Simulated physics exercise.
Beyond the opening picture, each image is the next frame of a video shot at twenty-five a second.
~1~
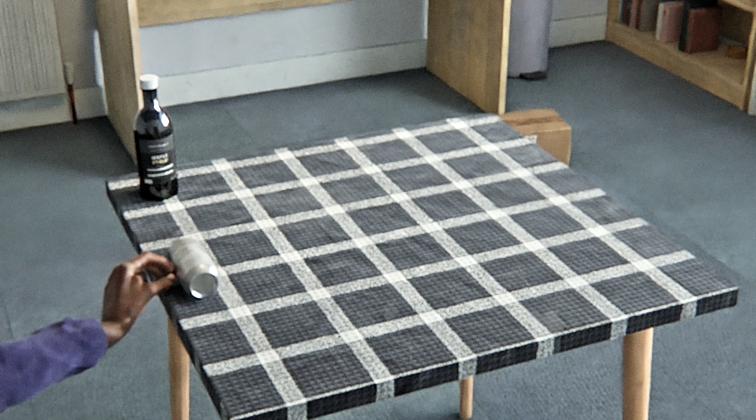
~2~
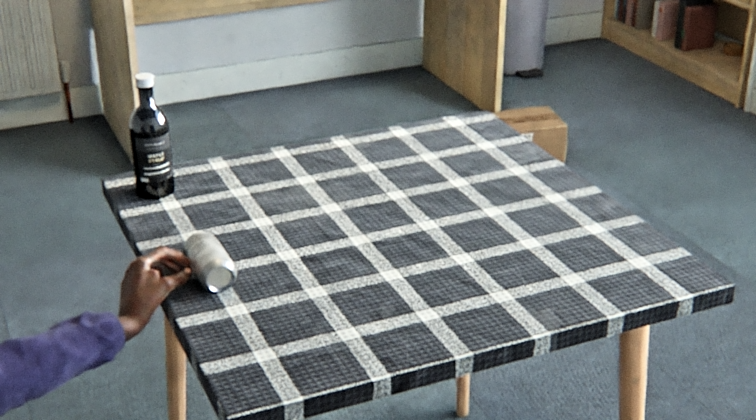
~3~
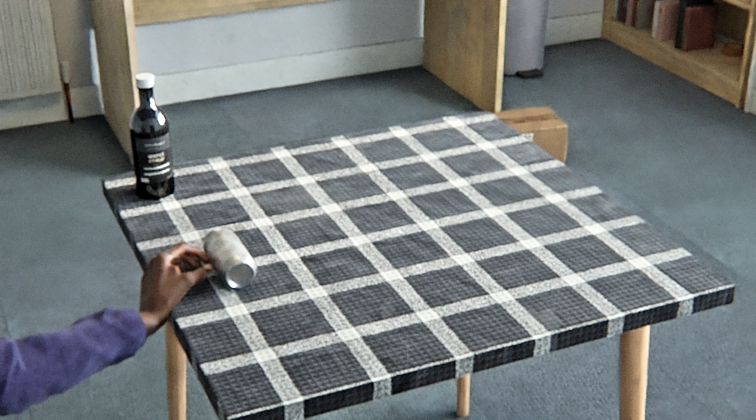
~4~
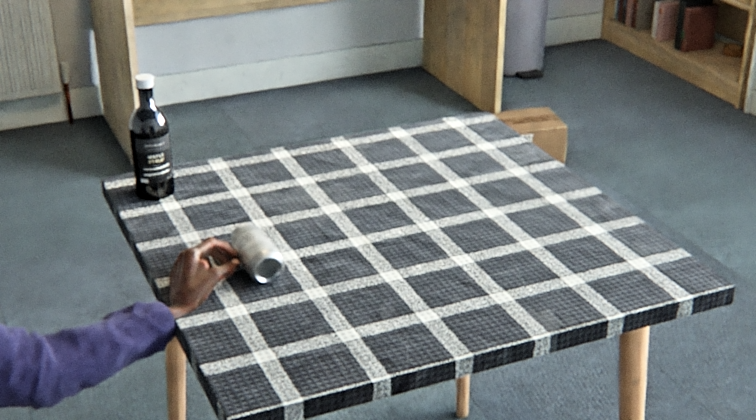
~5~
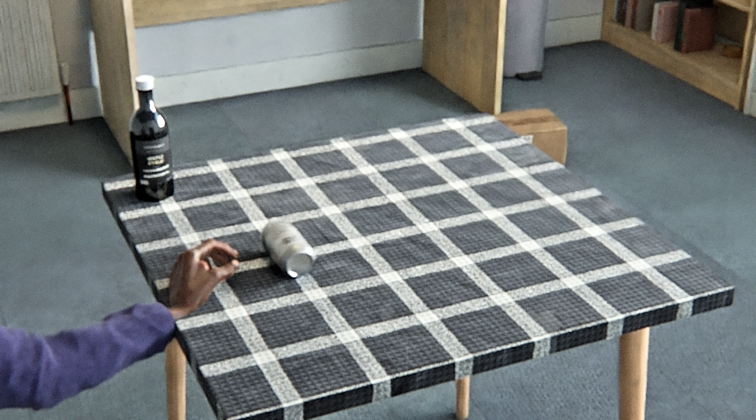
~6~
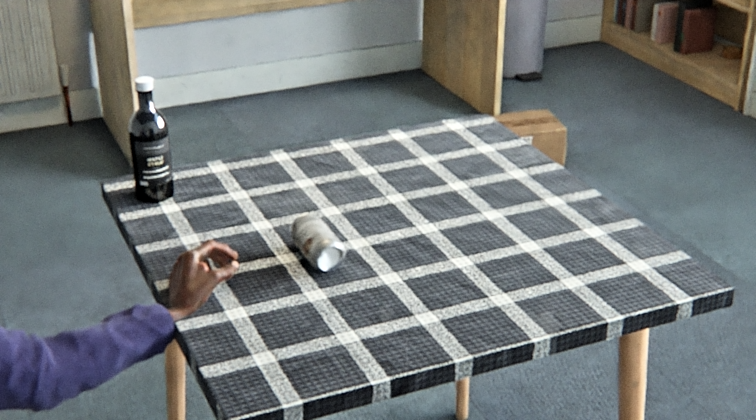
The clip shows a hand in a purple sleeve pushing a white can lying on its side across a checked table, near a dark bottle, then releasing it as the can rolls further right, away from the hand.
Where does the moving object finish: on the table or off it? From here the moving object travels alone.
Off it.
Then, 0.20 s past the last view, white can displaced well along near (455, 214).
Then, 0.40 s past the last view, white can displaced well along near (574, 188).
Then, 0.70 s past the last view, white can now off the table.
Then, 0.90 s past the last view, things are still on the move.
Finally, off the table, white can.
